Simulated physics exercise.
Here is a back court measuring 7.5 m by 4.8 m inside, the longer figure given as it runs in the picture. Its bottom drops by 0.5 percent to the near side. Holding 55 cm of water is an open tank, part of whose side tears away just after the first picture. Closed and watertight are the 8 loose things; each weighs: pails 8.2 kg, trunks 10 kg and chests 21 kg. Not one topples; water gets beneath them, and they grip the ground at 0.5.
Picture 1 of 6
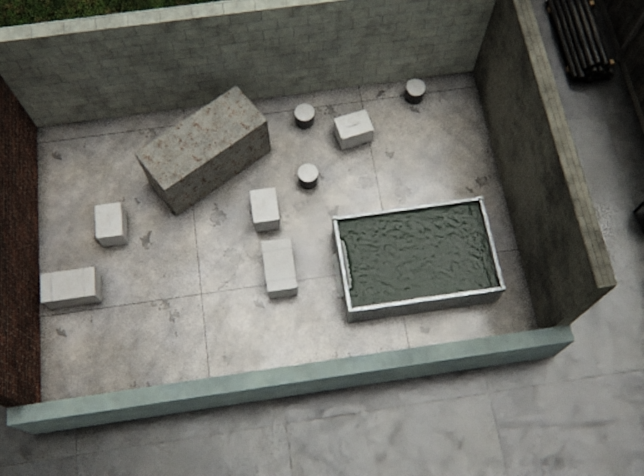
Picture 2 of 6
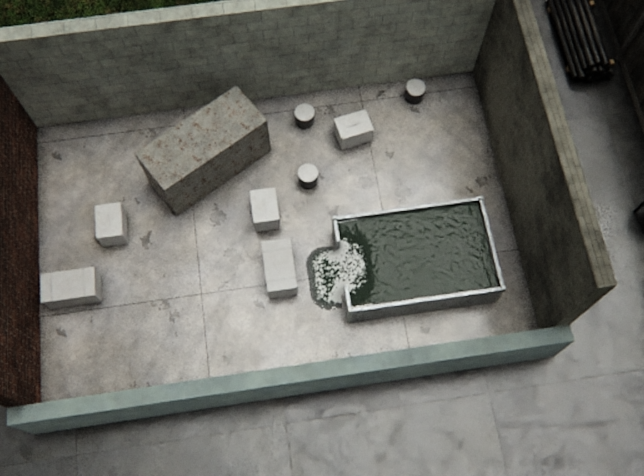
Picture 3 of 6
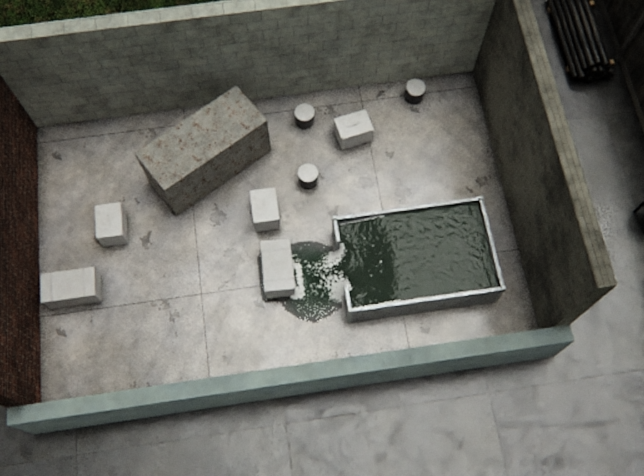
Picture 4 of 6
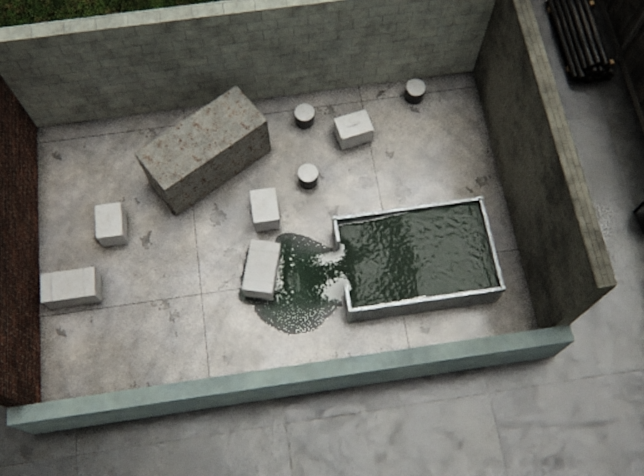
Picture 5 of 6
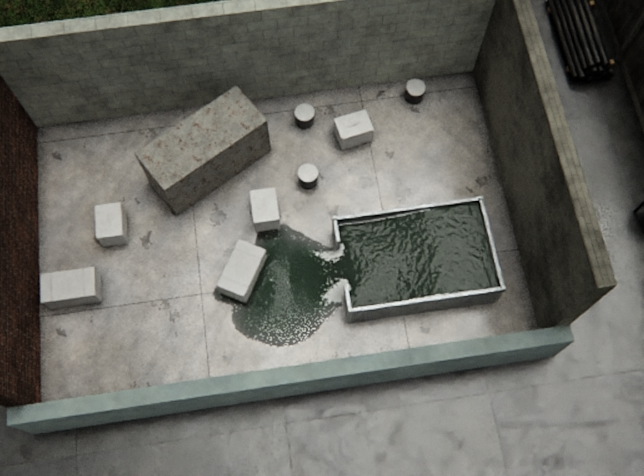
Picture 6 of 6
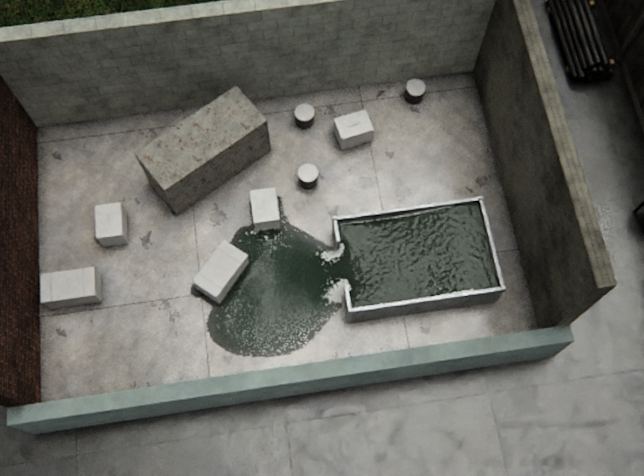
To begin with, pale blocks and small round pails stand scattered in a walled court beside a full rectangular tank. Dark green water then bursts through the tank's left side and spreads left and toward the near wall, pushing the nearest block a short way left and turning it aslant while the others stay put.
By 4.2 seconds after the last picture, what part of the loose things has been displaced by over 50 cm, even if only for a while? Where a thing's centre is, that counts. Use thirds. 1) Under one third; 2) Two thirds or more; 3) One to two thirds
Option 1: Under one third.
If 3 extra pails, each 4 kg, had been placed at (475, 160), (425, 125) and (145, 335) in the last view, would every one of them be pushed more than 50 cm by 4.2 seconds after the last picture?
The first comes out within the limit, the second within the limit, the third beyond the limit.
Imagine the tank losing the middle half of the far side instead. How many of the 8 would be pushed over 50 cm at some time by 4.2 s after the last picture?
3.
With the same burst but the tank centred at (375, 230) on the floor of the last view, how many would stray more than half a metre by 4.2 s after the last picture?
Then 4 of them would.
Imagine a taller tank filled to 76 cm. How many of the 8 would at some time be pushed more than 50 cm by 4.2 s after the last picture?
So the tally would be 3.
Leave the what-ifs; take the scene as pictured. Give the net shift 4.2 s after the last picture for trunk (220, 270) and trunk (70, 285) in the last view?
Taking them in turn, I get 300 cm for the first and 30 cm for the second.
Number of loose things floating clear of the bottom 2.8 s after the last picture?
The number is 2.
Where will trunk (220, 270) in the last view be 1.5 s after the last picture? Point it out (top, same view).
(107, 254), roughly.
Then, 0.4 s after the last picture 1 of 8 are over 50 cm from their spots; 0 afloat.
Then, 1.5 s after the last picture 1 of 8 are over 50 cm from their spots; 1 afloat.
Then, 2.8 s after the last picture 2 of 8 are over 50 cm from their spots; 2 afloat.
Then, 4.2 s after the last picture 2 of 8 are over 50 cm from their spots, and 2 have been at some point; 2 afloat.
